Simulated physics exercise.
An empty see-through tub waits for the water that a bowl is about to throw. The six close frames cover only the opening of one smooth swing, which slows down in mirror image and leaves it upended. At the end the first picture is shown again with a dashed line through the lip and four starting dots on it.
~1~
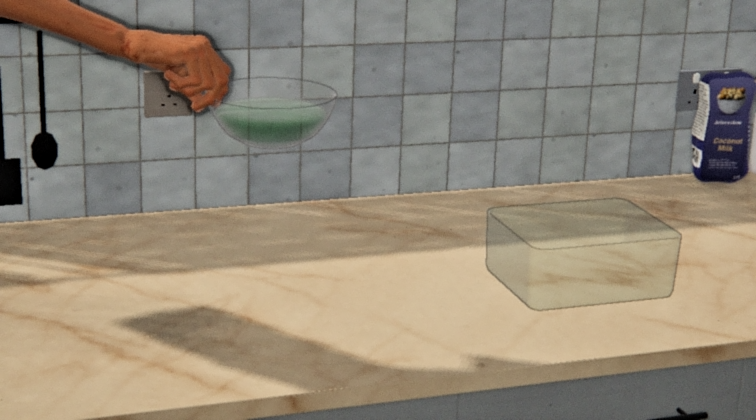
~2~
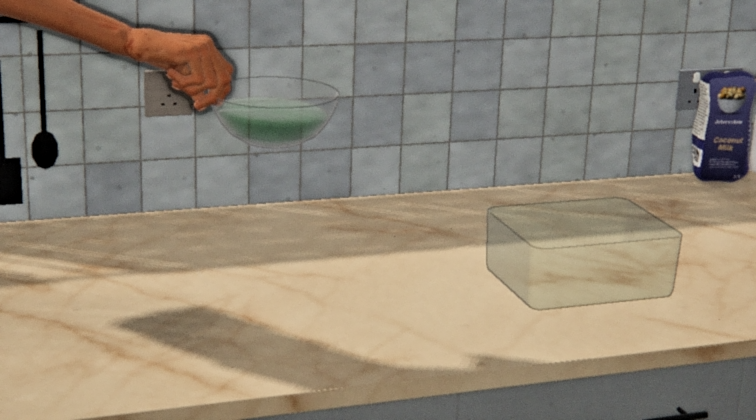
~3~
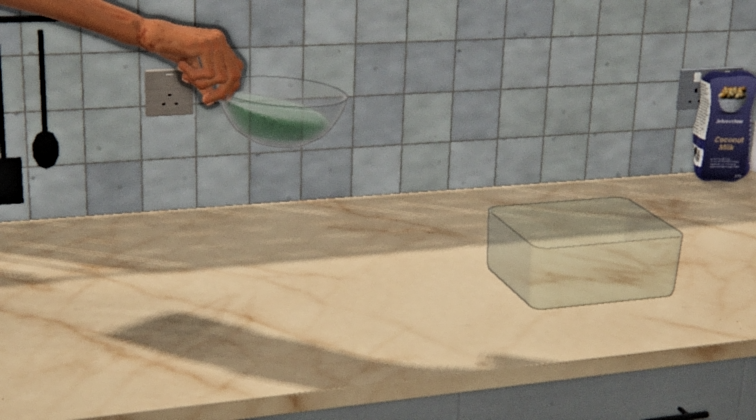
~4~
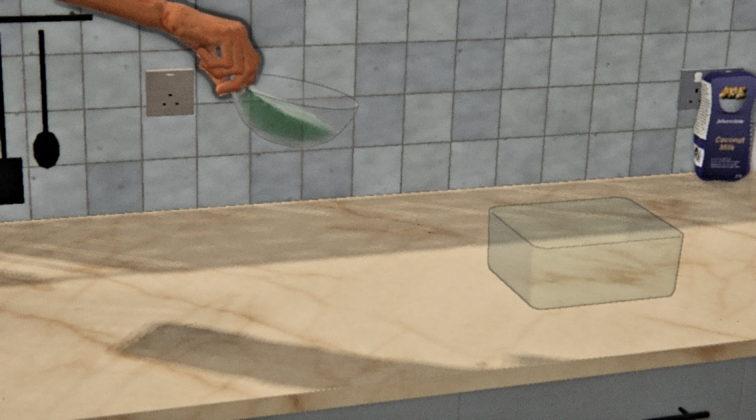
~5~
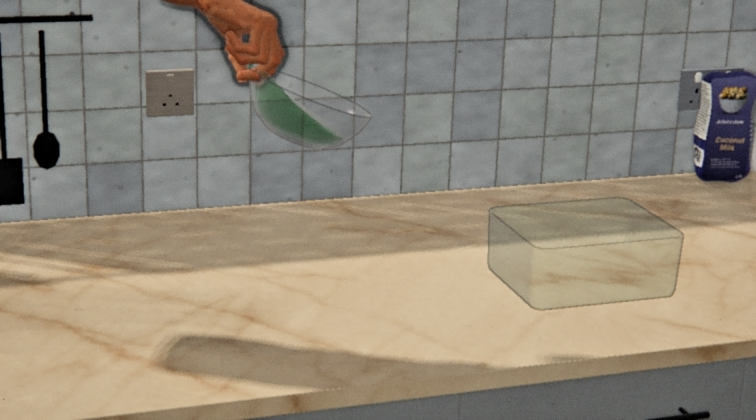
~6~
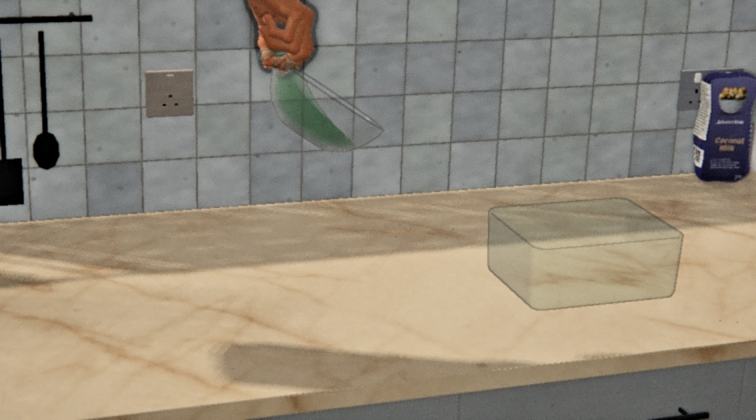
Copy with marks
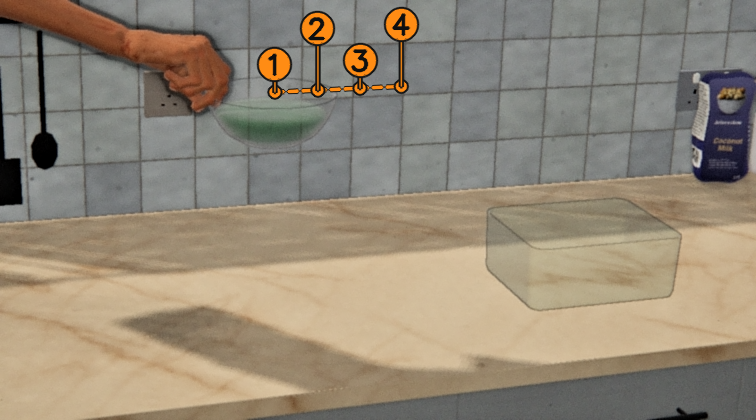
On a marble kitchen counter against a tiled wall, an empty see-through tub sits near a dark carton while a hand holds a clear bowl of greenish water level in the air. The hand drifts right and tips the bowl, gently and then steeply, its right rim dipping.
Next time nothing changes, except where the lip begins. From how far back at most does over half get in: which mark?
The answer is spot 3.
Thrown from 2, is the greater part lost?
Yes, it does.
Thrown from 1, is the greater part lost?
Yes.
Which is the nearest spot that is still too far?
2 it is.
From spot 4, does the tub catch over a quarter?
Yes, it does.
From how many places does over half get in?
Two.
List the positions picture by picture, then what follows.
Upright, lip at (333, 89); tub from (526, 310) to (671, 295); nothing has left yet, in the first frame.
Upright, lip at (335, 89); nothing has left yet, in the second frame.
Tipped about 4°, lip at (343, 92); nothing has left yet, in the third frame.
Tipped about 11°, lip at (355, 99); nothing has left yet, in the fourth frame.
Tipped about 21°, lip at (368, 110); water is over the rim, down to (267, 74), in the fifth frame.
Tipped about 34°, lip at (380, 124); water is over the rim, down to (292, 67), in the sixth frame.
In orange, 1 at (274, 92); 2 at (317, 90); 3 at (360, 88); 4 at (401, 86).
If 1 is chosen, about 1 % lands in the tub, 95 % falls short and 4 % goes beside or beyond.
If 2 is chosen, about 26 % lands in the tub, 67 % falls short and 7 % goes beside or beyond.
If 3 is chosen, about 69 % lands in the tub, 14 % falls short and 17 % goes beside or beyond.
If 4 is chosen, about 75 % lands in the tub, 13 % falls short and 12 % goes beside or beyond.
